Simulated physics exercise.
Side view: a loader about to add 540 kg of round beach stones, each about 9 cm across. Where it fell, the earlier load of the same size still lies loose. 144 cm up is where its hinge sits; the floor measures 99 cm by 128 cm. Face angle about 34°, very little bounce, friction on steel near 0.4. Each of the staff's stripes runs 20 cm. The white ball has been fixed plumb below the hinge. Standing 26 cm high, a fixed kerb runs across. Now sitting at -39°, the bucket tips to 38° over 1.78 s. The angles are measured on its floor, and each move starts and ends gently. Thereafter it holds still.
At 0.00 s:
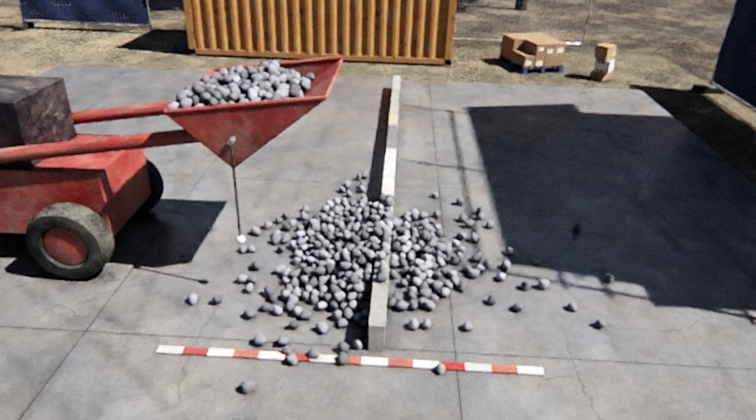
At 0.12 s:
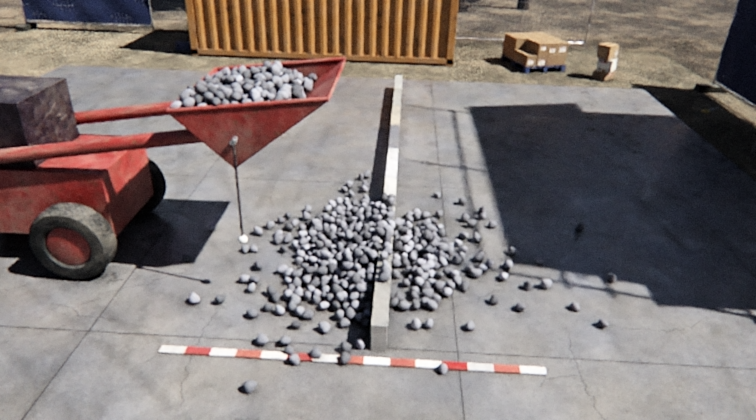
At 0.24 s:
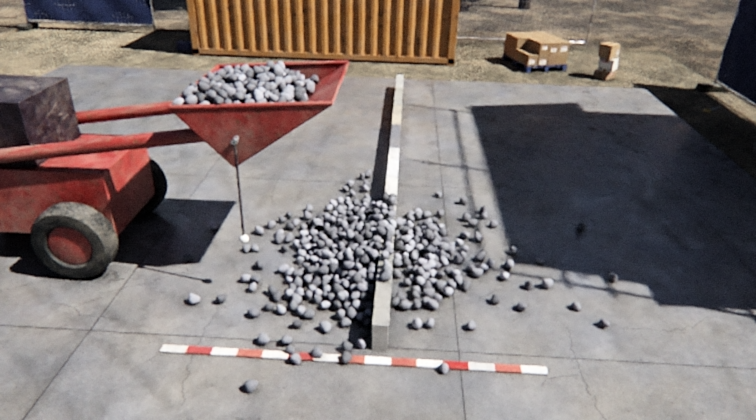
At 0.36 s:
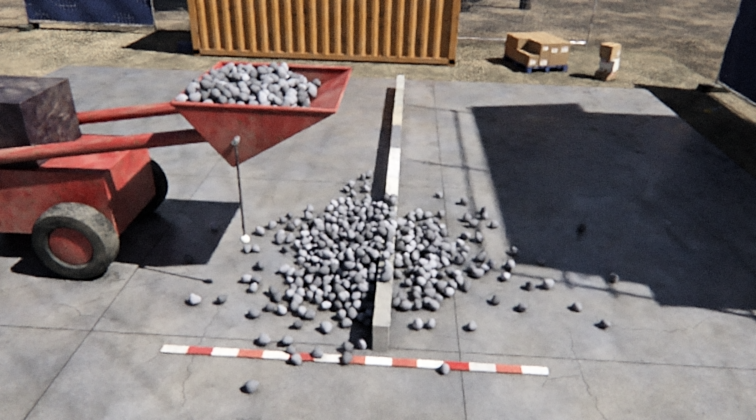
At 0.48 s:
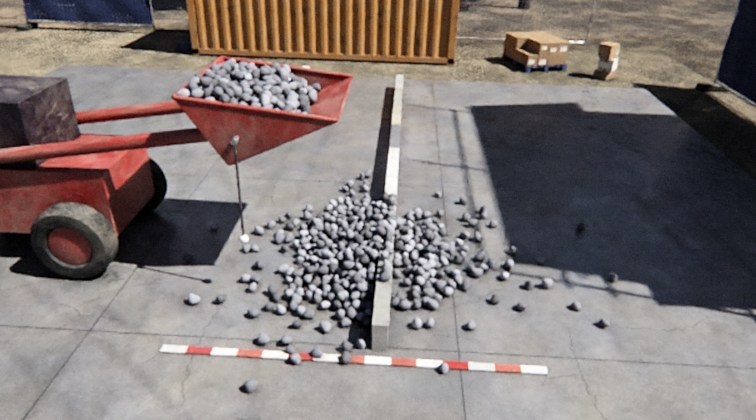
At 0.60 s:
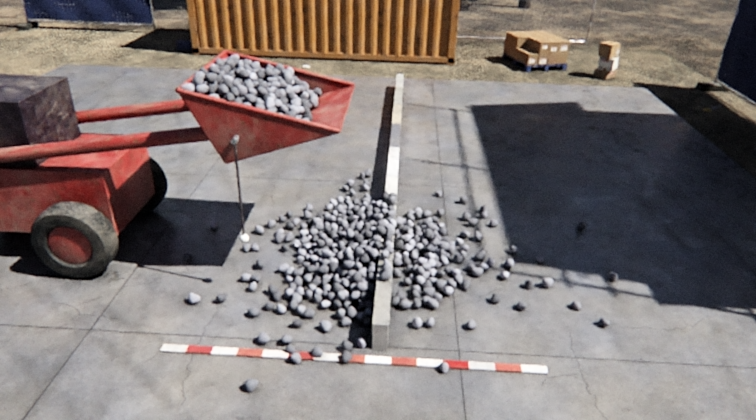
The clip opens on a red loader at left, its bucket of grey stones raised beside a heap of similar stones lying across a low kerb. The bucket slowly rotates, its right lip dipping and its left side rising, while the stones inside shift slightly and the heap below stays still.
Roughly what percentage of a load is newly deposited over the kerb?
Around 24 per cent of a load is newly deposited there.
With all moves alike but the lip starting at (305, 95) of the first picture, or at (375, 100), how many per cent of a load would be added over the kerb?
First place about 10 %, second about 90 %.
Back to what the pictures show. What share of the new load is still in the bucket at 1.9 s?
Held: Around 35 % of the load.
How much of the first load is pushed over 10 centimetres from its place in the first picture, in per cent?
About 20 per cent.
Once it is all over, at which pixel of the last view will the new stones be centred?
They end up centred around (355, 239).
After 1.3 s the floor is at 26°; in per cent of one load, 97 in the bucket, 81 on this side of the kerb, 24 over the kerb; the foremost stones are at (563, 274).
After 1.9 s the floor is at 38°; in per cent of one load, 33 in the bucket, 143 on this side of the kerb, 25 over the kerb; the foremost stones are at (563, 274).
After 2.2 s the floor is at 38°; in per cent of one load, 4 in the bucket, 160 on this side of the kerb, 38 over the kerb; the foremost stones are at (563, 274).
After 5.0 s the floor is at 38°; in per cent of one load, 0 in the bucket, 154 on this side of the kerb, 48 over the kerb; the foremost stones are at (563, 274). Net gain over the kerb, 24.
